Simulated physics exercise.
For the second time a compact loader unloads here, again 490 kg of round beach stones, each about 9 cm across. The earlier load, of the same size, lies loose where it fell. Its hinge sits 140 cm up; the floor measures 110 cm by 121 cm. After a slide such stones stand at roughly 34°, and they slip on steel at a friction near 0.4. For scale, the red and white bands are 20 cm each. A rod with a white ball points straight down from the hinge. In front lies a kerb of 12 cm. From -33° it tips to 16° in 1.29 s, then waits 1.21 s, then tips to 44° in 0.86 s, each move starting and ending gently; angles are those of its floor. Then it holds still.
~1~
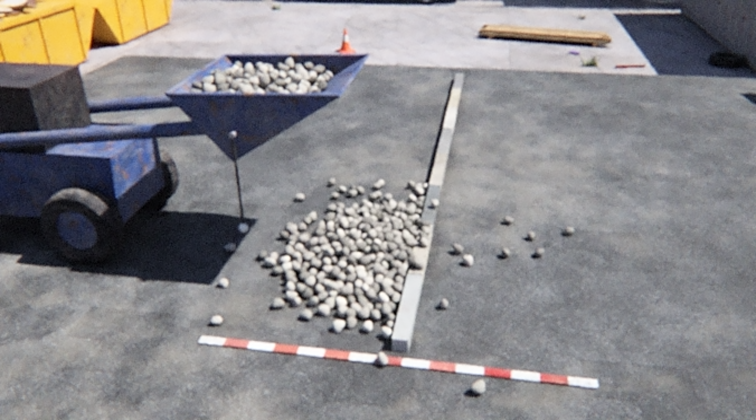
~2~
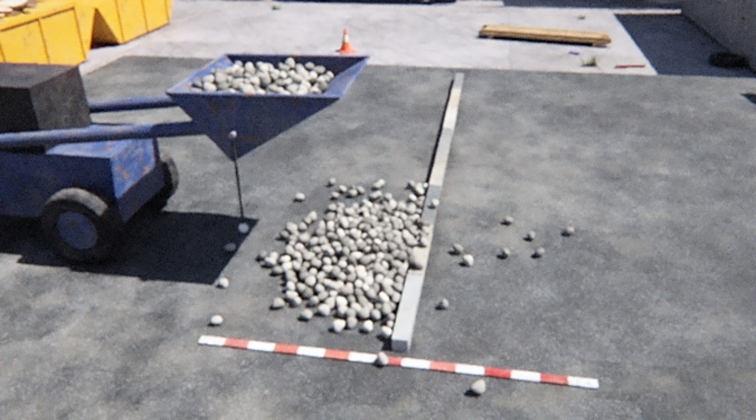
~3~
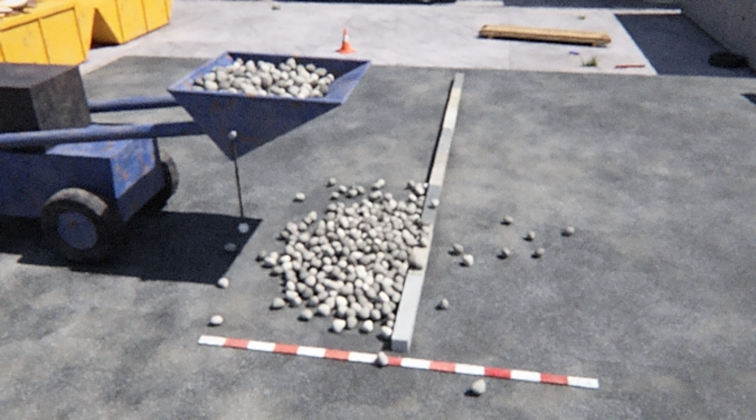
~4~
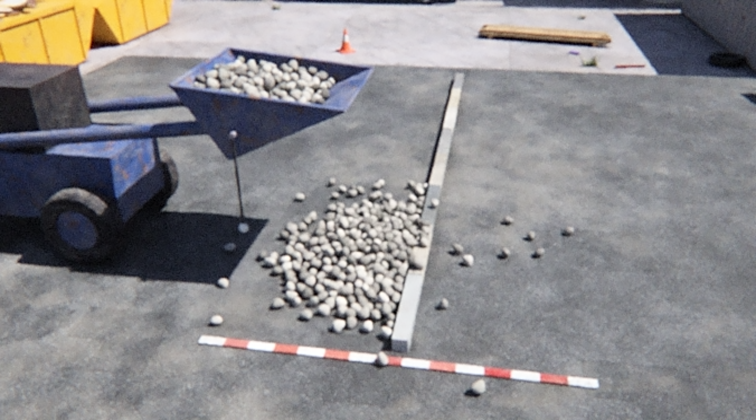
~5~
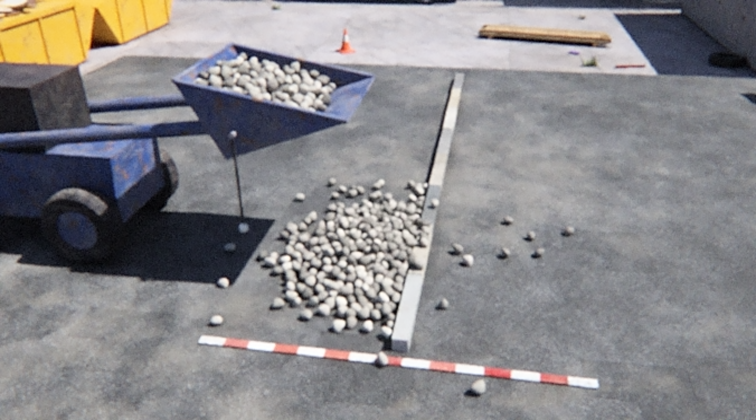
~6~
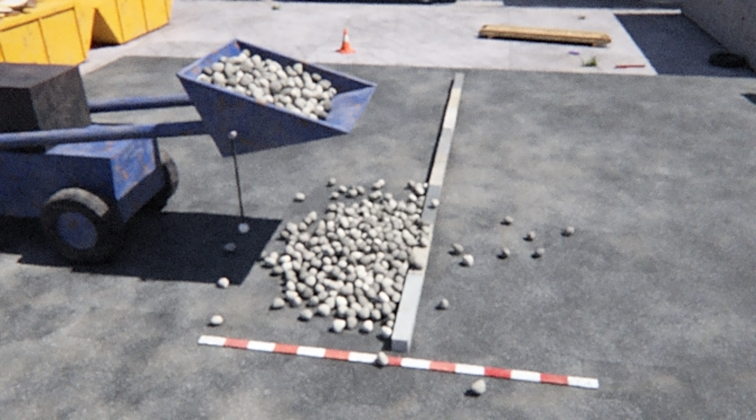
A blue loader's bucket full of round stones tilted slowly down toward the right, its stones staying inside, while a loose pile of similar stones lay still against a low kerb on the ground.
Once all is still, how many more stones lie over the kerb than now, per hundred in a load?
About 31 per cent.
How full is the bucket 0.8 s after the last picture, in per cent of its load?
About 100 per cent.
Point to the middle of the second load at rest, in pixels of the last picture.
Around (397, 239).
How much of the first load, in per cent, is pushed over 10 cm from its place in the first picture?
About 5 per cent.
Then, 0.4 s after the last picture the floor is at 8°; in per cent of one load, 100 in the bucket, 98 on this side of the kerb, 2 over the kerb; the foremost stones are at (509, 256).
Then, 0.8 s after the last picture the floor is at 16°; in per cent of one load, 99 in the bucket, 99 on this side of the kerb, 2 over the kerb; the foremost stones are at (509, 256).
Then, 3.3 s after the last picture the floor is at 44°; in per cent of one load, 0 in the bucket, 168 on this side of the kerb, 32 over the kerb; the foremost stones are at (551, 258).
Then, 6.1 s after the last picture the floor is at 44°; in per cent of one load, 0 in the bucket, 168 on this side of the kerb, 32 over the kerb; the foremost stones are at (551, 258). Net gain over the kerb, 31.
